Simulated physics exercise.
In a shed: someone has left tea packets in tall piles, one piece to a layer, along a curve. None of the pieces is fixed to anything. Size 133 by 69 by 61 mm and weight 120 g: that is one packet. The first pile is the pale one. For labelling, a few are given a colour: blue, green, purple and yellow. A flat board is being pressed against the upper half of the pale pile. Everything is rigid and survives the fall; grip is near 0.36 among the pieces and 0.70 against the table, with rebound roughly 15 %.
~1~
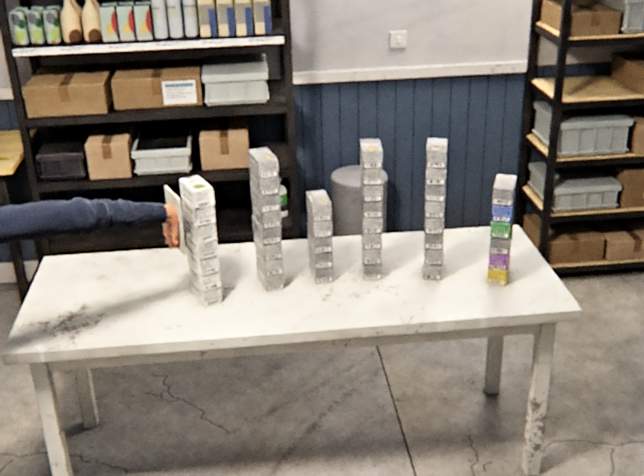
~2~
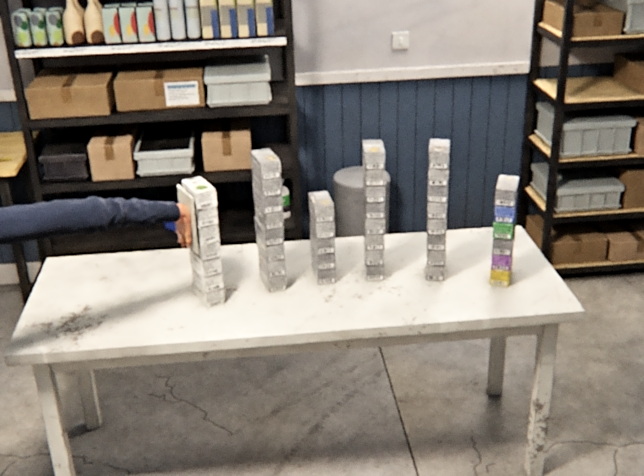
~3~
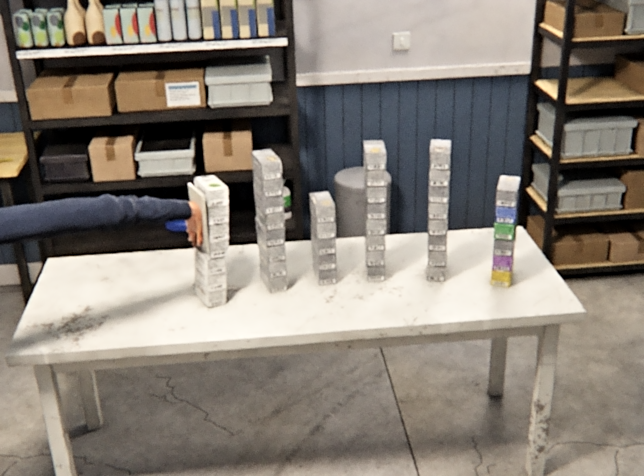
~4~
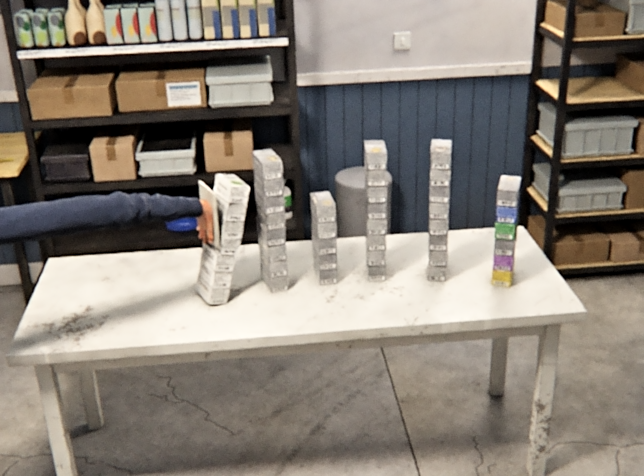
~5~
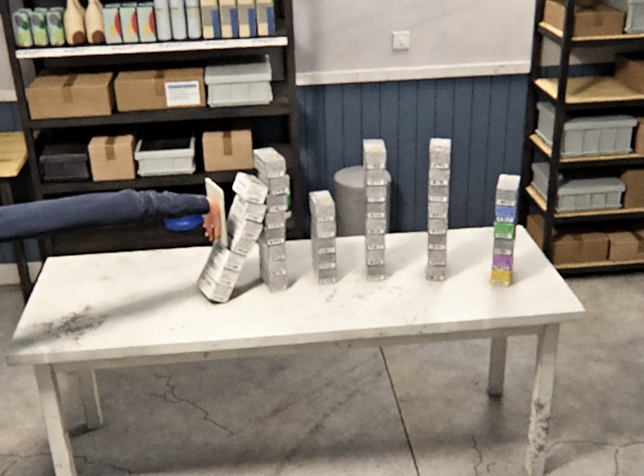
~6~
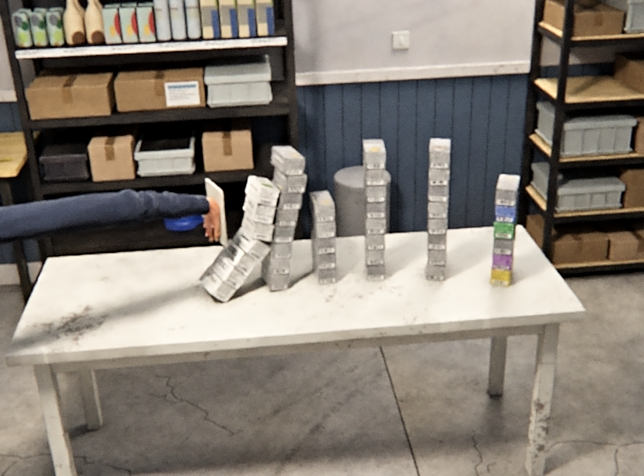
An arm in a dark sleeve pressed a flat board against the leftmost pale pile on a white table, tilting it rightward until it leaned against the next pile, which shifted slightly.
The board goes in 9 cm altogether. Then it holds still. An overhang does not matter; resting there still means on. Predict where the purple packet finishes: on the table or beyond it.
The purple packet finishes on the table.
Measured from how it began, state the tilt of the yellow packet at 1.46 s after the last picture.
40°.
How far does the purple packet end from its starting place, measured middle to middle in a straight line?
Close to 19 cm, in a straight line.
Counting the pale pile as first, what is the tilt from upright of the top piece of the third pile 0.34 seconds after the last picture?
Tilt: Near 20 degrees.
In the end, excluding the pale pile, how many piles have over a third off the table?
Count: 2.
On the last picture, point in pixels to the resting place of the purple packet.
Near (555, 272).
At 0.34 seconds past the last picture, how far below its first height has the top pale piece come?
Roughly 20 cm.
Then, 0.34 s later than the last frame, 7 of the pale pile down; none of the 35 other packets off the table, 19 disturbed; purple packet unmoved.
Then, 0.78 s later than the last frame, 7 of the pale pile down; none of the 35 other packets off the table, 30 disturbed; purple packet unmoved.
Then, 1.46 s later than the last frame, 7 of the pale pile down; 8 of the 35 other packets off the table; purple packet on its side; green packet on its side.
When it is over, 7 of the pale pile down; 9 of the 35 other packets off the table; purple packet on its side; blue packet upside down; green packet on its side. In pixels of the last frame, middles, purple packet near (555, 272).
